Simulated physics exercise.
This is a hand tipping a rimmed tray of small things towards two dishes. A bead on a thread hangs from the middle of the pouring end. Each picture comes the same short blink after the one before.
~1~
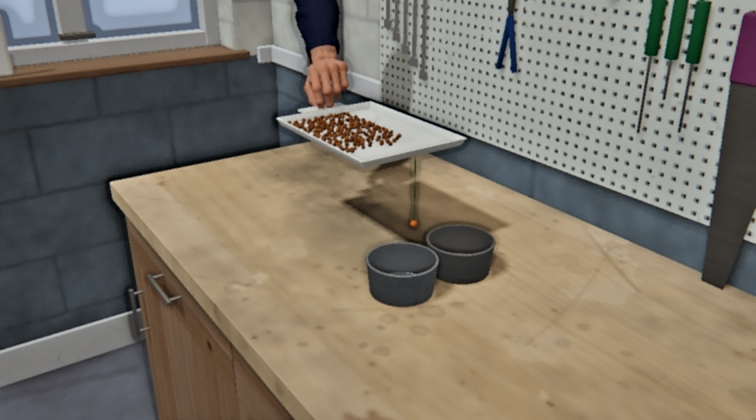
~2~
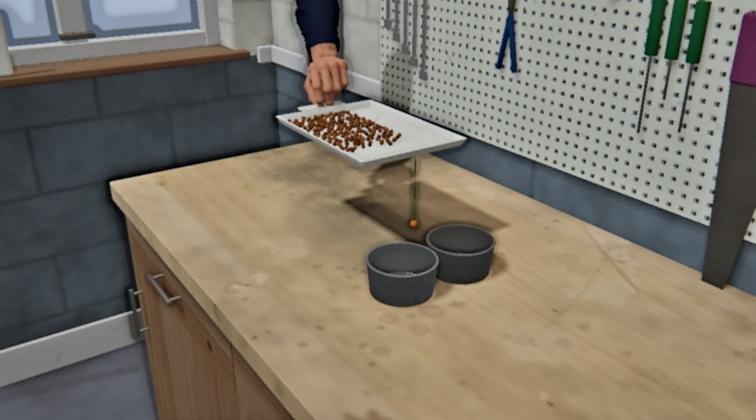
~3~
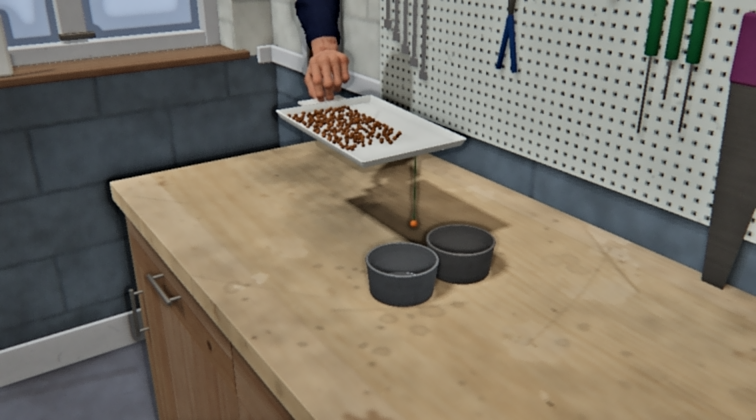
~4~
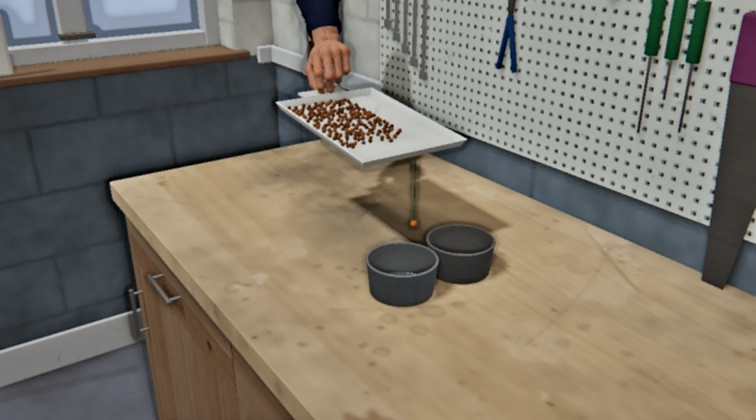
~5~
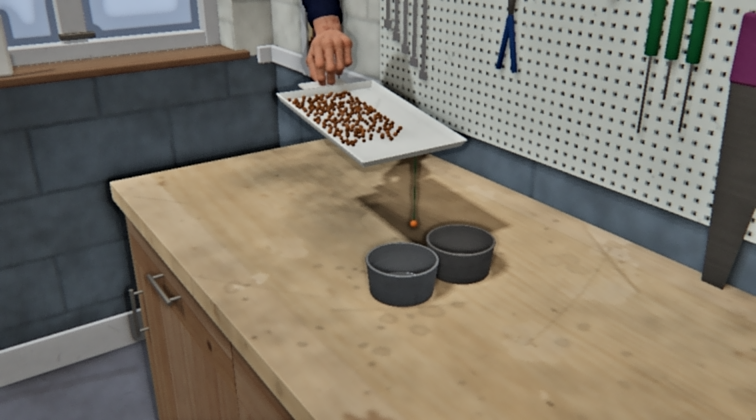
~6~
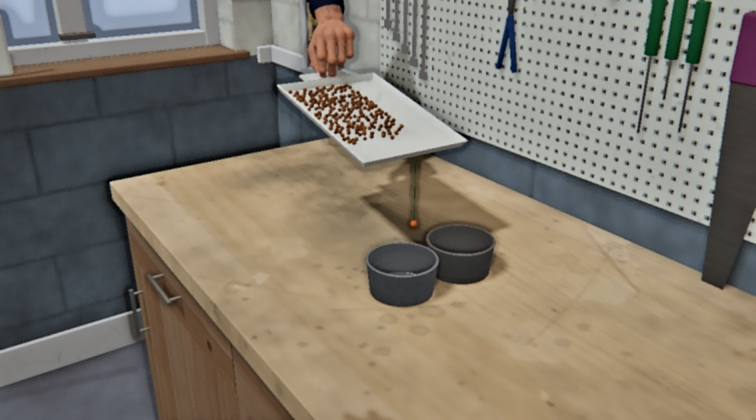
A hand slowly raises the back of a white tray of small brown balls.
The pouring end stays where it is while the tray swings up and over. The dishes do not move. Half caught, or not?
They take the larger part between them.
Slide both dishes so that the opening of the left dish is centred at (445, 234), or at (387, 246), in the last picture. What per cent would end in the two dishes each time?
Roughly 60 per cent, and 80 per cent.
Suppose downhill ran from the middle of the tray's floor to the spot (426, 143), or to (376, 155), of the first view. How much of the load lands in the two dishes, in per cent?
Near 20 % and 50 %.
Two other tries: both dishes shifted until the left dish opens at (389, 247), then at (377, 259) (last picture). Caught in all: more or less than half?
First more than half, then above a half.
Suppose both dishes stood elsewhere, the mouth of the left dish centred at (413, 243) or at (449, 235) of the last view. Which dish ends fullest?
At the first place left, at the second the dish on the left.
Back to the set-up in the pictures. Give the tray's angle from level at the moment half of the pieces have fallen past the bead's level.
At about 80°.
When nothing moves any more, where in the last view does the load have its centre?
Roughly at (446, 271).
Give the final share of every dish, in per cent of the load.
For the left dish some 40 %, for the right dish some 50 %.
Shortly afterwards, tray tipped steeply; near half on the tray; a little in the left dish; near a quarter in the right dish; only a few outside both; a little in the air.
Next, tray tipped right over; near a third in the left dish; near half in the right dish; a little outside both; only a few in the air.
Some moments later, tray tipped past a quarter turn; near a third in the left dish; near half in the right dish; a little outside both.
In the end, tray tipped past a quarter turn; near a third in the left dish; near half in the right dish; a little outside both.
